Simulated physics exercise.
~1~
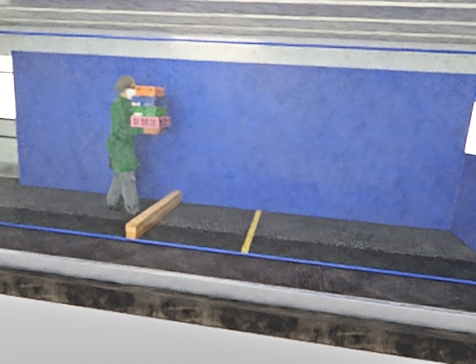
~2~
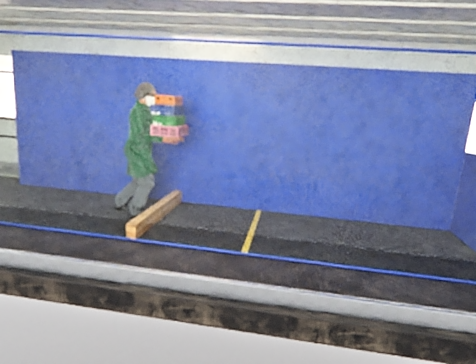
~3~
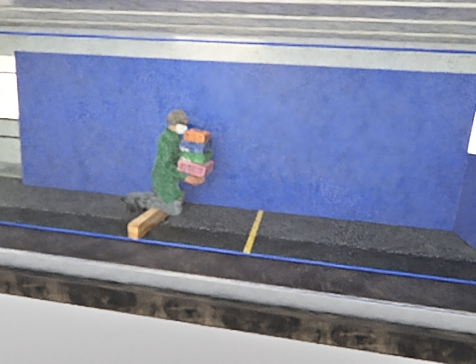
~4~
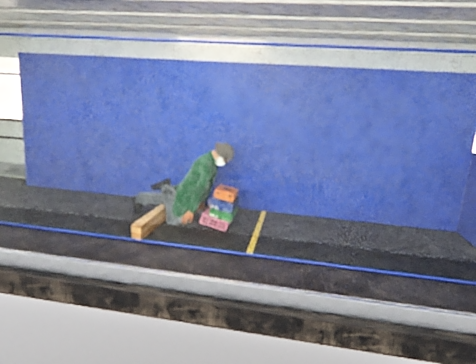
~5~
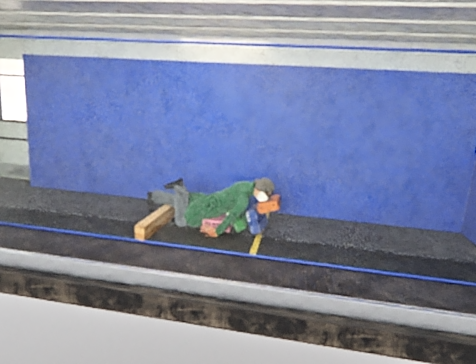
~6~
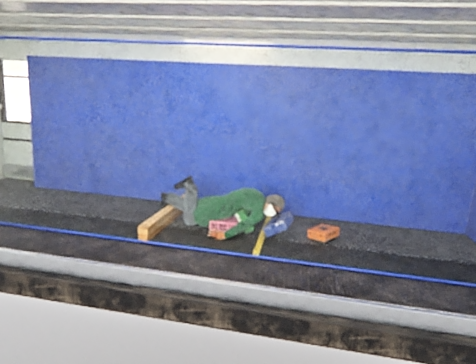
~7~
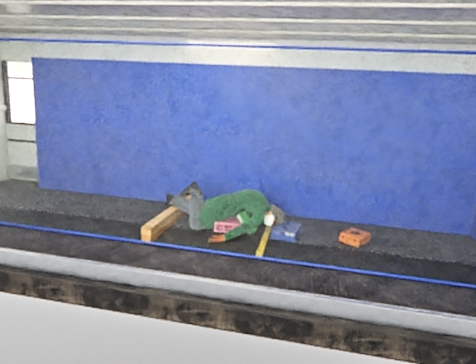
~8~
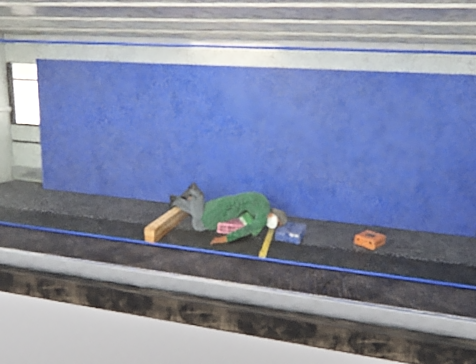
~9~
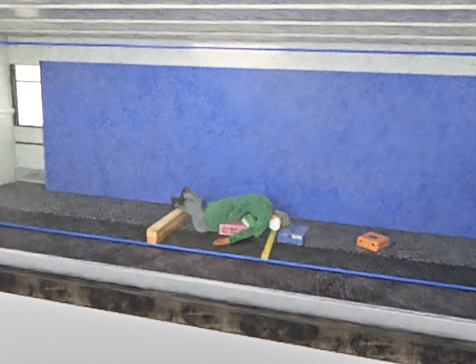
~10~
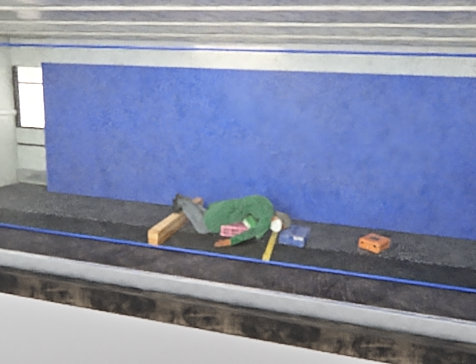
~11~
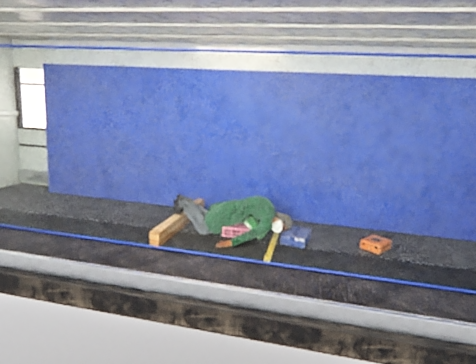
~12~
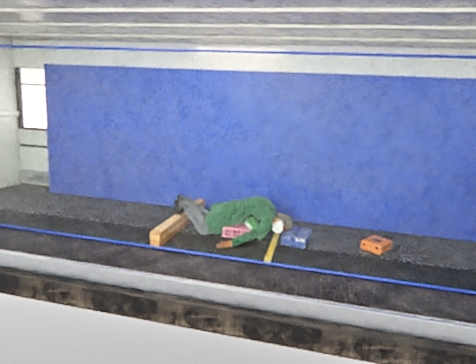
A person in a green coat and cap carries a stack of coloured boxes in both arms, walking right along a dark floor before a blue wall, seen from the side and slightly above. A wooden beam lies at their feet, with a yellow line farther right. The person pitches forward over the beam, drops to the knees and falls flat as the stack spills. The orange box slides well past the line and the blue one tumbles just beyond it. The pink and green boxes stay short of it, beside the person, who lies still.
